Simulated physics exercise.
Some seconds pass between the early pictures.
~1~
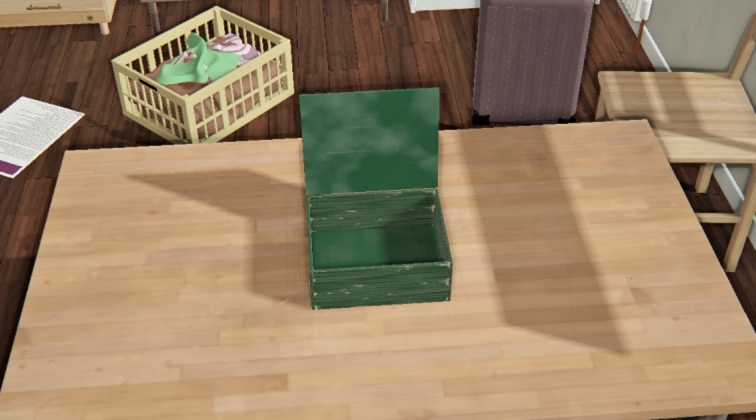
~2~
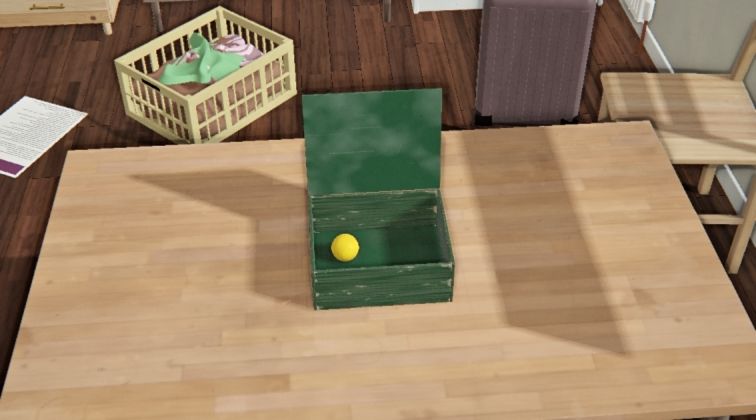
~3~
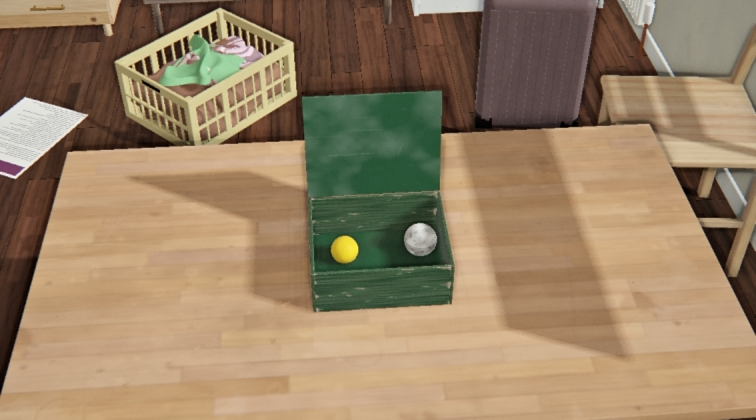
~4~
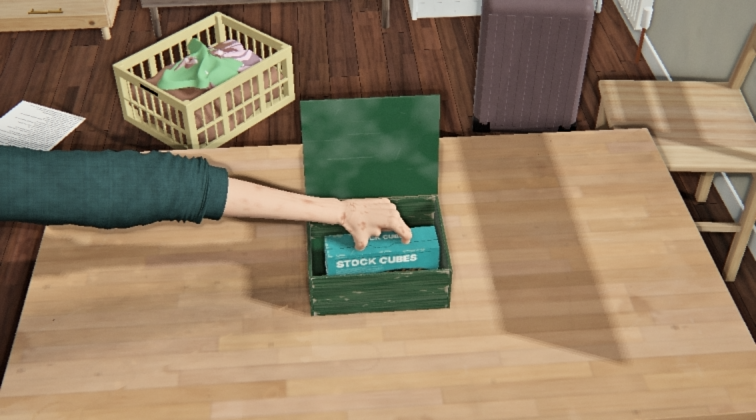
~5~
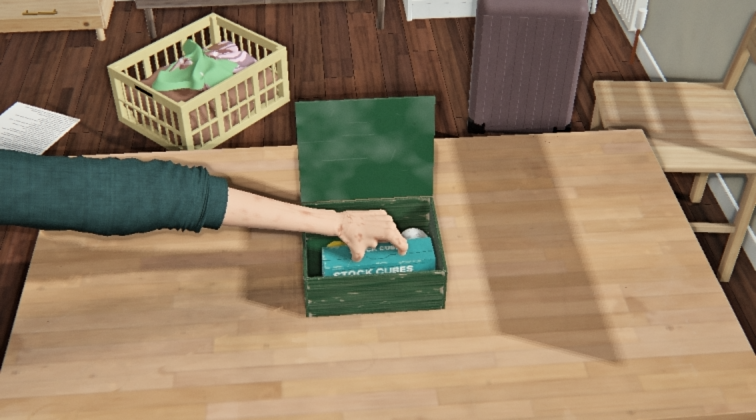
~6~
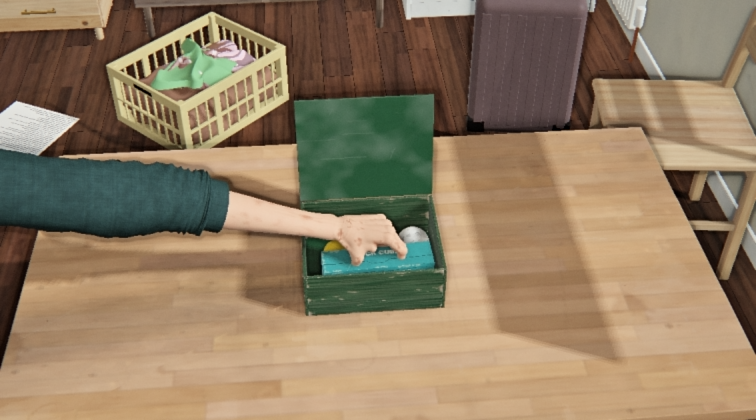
An arm in a dark teal sleeve reaches from the left over a pale wooden table, seen from above, in a room with a dark plank floor. An open green box sits mid-table, with a cream basket, grey suitcase and wooden chair behind. A yellow ball, then a whitish ball, appear inside before the hand lowers a turquoise stock cubes carton in front of them, still gripping it, as the view shifts slightly.
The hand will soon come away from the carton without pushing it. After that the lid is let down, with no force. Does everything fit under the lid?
Turns out there's room for the lid.
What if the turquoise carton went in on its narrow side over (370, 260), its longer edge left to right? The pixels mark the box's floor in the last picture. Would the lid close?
Then the lid does shut, as it turns out.
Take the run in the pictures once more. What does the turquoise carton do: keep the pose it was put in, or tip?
By the end it has kept its angle.
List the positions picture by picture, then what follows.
The last thing is not in view yet, in the first picture.
The last thing is not in view yet, in the second picture.
The last thing is not in view yet; white ball (420, 240), in the third picture.
Still above its spot; turquoise carton (381, 257), in the fourth picture.
Still above its spot; turquoise carton (378, 268), in the fifth picture.
Put in, still held, in the sixth picture.
Then, 1.20 s later than the last frame, lid starting down.
Then, 1.60 s later than the last frame, lid 58° above the rim.
Then, 1.90 s later than the last frame, lid 31° above the rim.
Then, 2.10 s later than the last frame, lid 9° above the rim.
When it is over, lid shut; all 3 as before. End places, in pixels of the last picture, turquoise carton near (378, 272).
